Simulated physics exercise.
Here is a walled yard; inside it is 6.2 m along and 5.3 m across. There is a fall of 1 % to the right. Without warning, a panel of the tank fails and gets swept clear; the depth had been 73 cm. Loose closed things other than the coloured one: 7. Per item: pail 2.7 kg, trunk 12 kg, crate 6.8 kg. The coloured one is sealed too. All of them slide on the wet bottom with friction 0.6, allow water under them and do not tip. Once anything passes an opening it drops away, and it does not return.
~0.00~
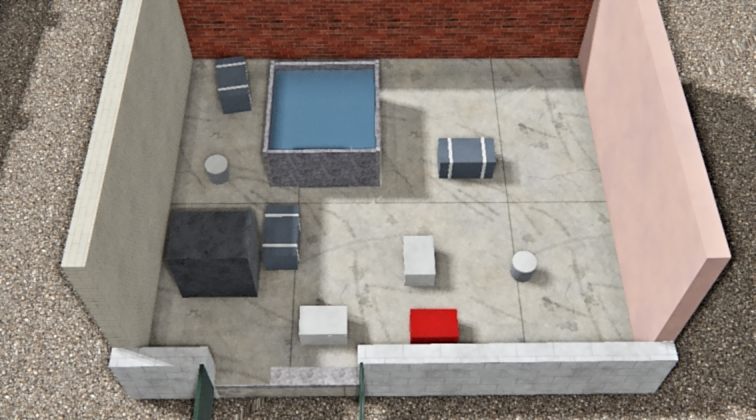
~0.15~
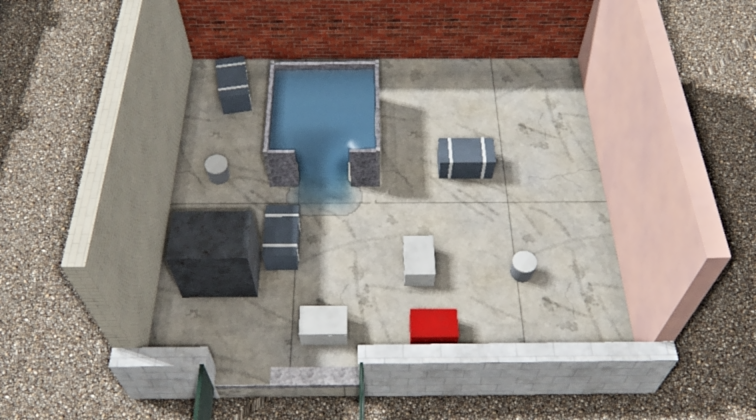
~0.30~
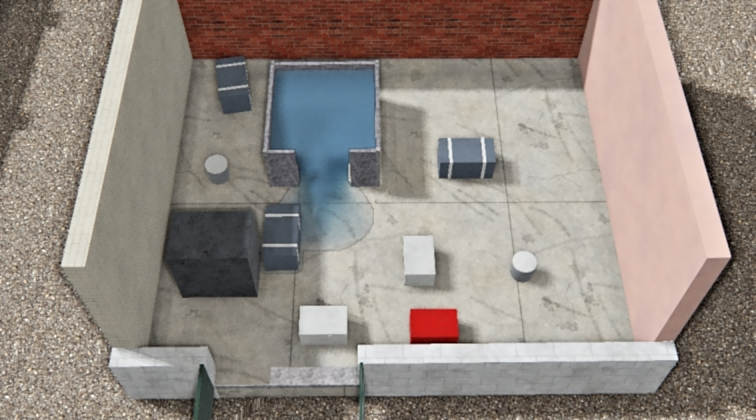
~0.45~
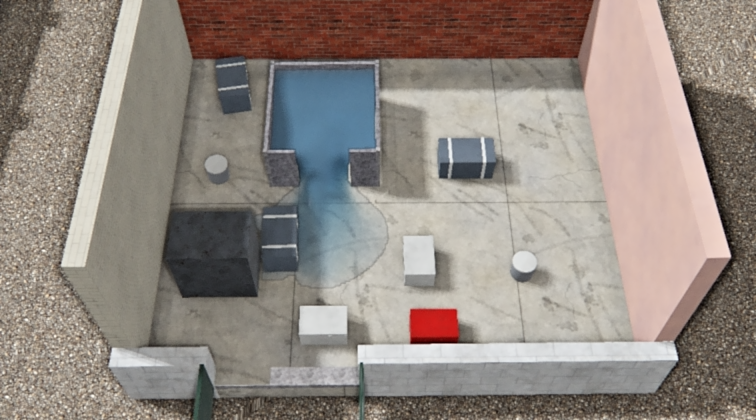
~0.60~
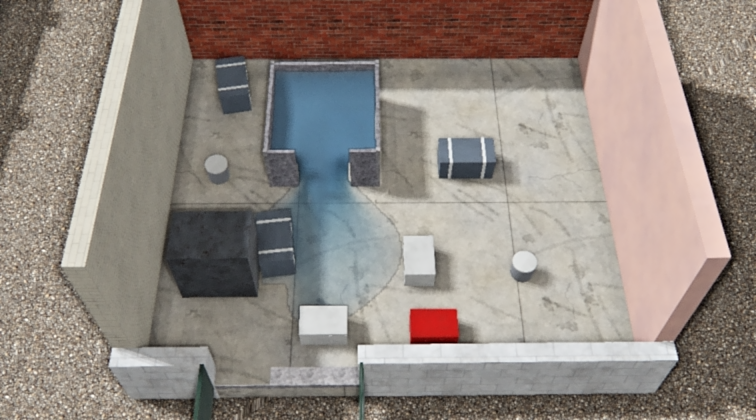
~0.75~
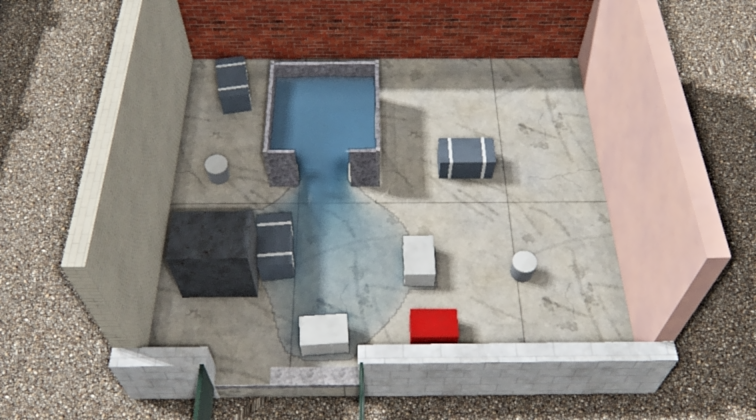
In a walled yard, water pours from a broken tank and shifts a striped crate slightly.
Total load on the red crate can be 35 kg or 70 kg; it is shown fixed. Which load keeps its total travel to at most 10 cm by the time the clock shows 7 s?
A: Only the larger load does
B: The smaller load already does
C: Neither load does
(A) Only the larger load does.
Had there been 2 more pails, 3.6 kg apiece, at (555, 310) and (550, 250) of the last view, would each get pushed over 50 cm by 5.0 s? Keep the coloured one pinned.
One after the other: Goes beyond it, then does not reach it.
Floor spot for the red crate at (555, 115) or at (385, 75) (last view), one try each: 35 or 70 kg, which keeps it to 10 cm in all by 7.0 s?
Order kept: Light pick works, light pick works.
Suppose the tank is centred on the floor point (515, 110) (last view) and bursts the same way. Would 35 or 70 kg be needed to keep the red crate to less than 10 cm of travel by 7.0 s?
In that case the answer is that just the bigger mass works.
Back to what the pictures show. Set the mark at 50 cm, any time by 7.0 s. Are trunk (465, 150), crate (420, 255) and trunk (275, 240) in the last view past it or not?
So, going through them in order, it's not beyond, beyond and beyond.
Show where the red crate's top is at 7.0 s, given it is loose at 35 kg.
About (520, 334).
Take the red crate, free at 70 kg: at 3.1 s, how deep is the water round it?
Depth: Approx. 9 cm.
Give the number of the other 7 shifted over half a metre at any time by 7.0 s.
4.
After 1.4 s the red crate would be 3 cm from its start with 35 kg and 0 cm from its start with 70 kg; 9 cm of water round it then.
After 3.1 s the red crate would be 108 cm from its start with 35 kg and 0 cm from its start with 70 kg; 9 cm of water round it then.
After 4.9 s the red crate would be 108 cm from its start with 35 kg and 0 cm from its start with 70 kg; 6 cm of water round it then.
After 7.0 s the red crate would be 108 cm from its start with 35 kg and 0 cm from its start with 70 kg; 4 cm of water round it then.
